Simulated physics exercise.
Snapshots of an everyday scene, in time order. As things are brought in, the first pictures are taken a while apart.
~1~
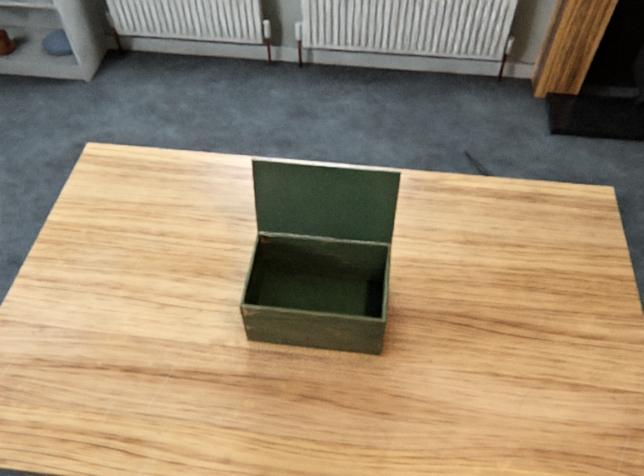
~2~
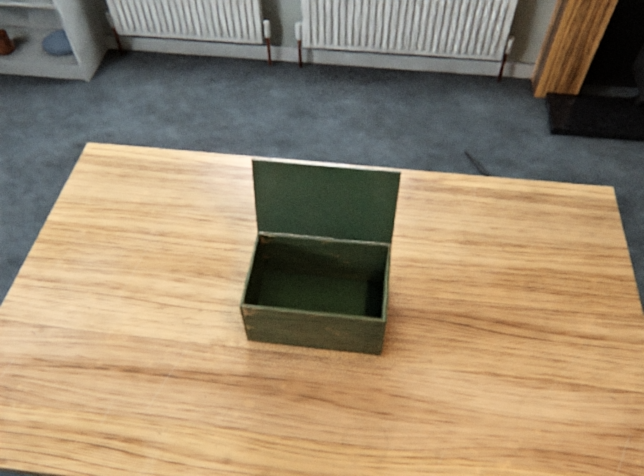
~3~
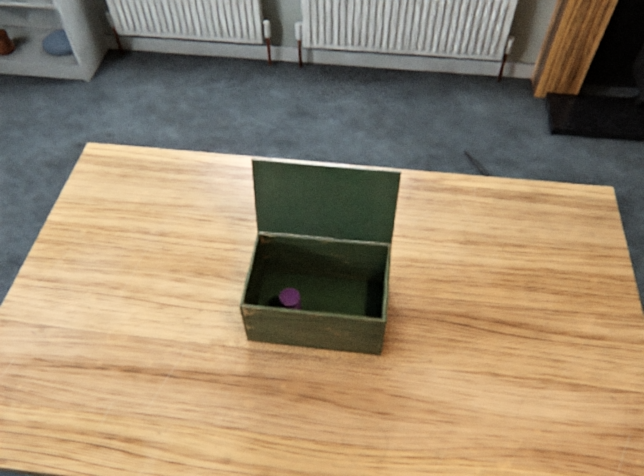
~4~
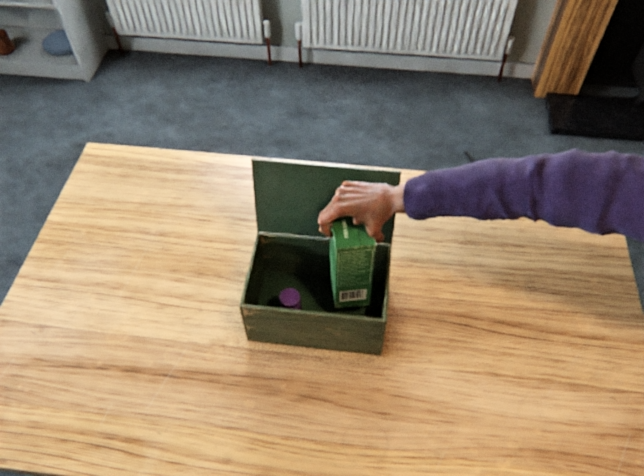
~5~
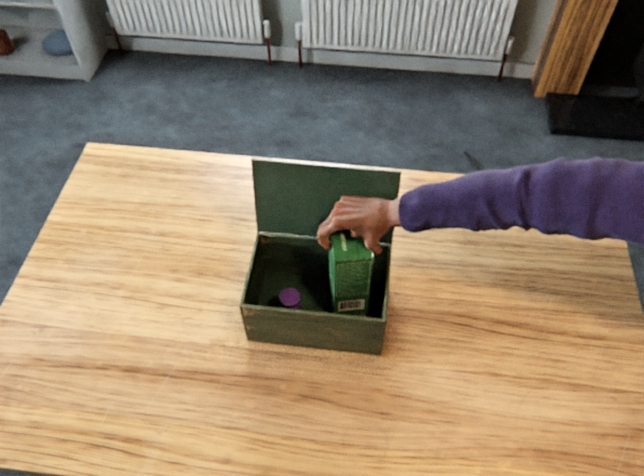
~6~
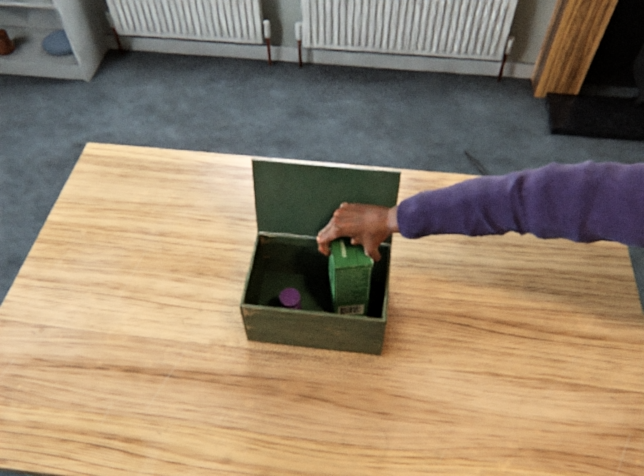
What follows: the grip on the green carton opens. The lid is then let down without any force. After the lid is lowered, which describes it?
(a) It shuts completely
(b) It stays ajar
Answer: B.
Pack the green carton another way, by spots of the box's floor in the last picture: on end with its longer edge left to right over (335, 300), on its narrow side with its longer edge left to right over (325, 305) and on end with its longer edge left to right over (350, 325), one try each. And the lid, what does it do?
Open, Closed, Open.
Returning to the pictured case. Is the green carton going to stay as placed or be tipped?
In the end, the green carton keeps its orientation.
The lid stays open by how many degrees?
Some 80°.
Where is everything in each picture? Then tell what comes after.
The last thing is not in view yet, in the first frame.
The last thing is not in view yet, in the second frame.
The last thing is not in view yet, in the third frame.
Still above its spot; green carton (351, 261), in the fourth frame.
Still above its spot; green carton (349, 271), in the fifth frame.
Put in, still held; green carton (349, 277), in the sixth frame.
Then, 1.00 s later than the last frame, lid starting down.
Then, 1.50 s later than the last frame, lid 77° above the rim.
Then, 3.80 s later than the last frame, lid 78° above the rim.
When it is over, lid 78° above the rim; both as before. End places, in pixels of the last picture, green carton near (349, 277).
